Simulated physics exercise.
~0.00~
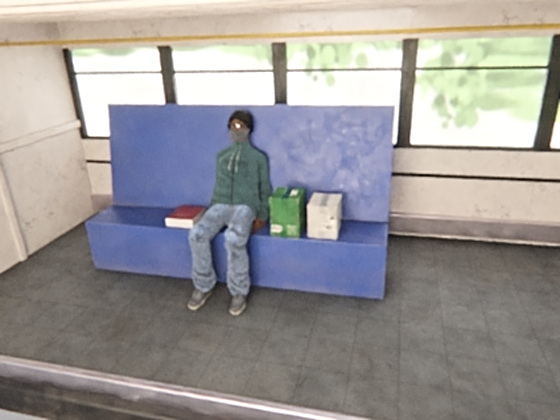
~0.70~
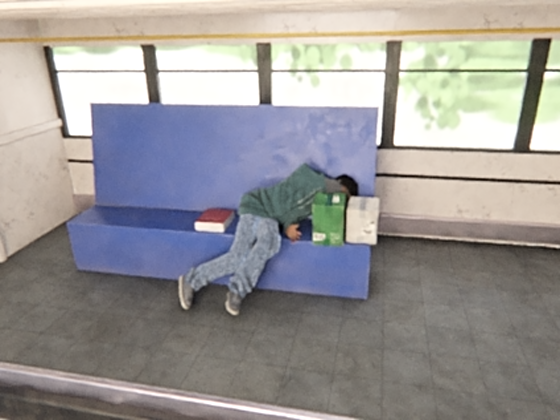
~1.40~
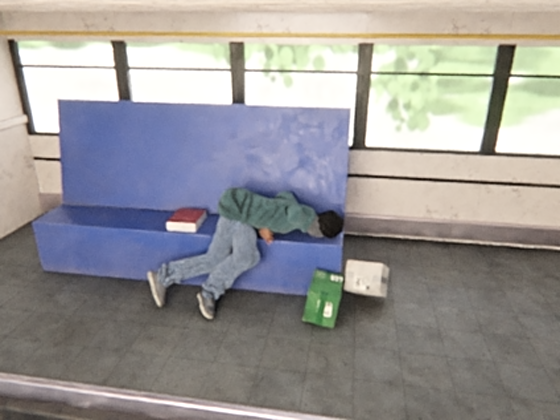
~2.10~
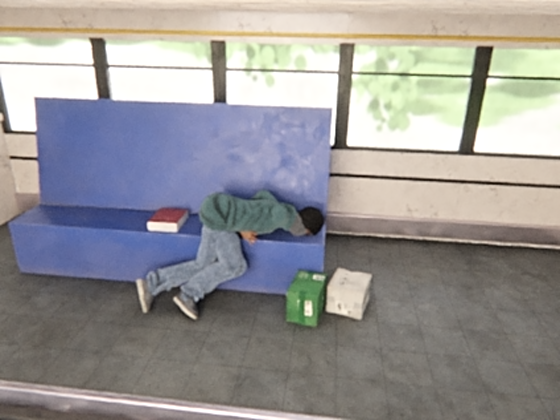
A person dozing upright on a blue bench toppled over to the right, pushing into a green pack and a white bag, which both dropped off the end onto the floor, while the sleeper stayed slumped on the seat beside a red folder.
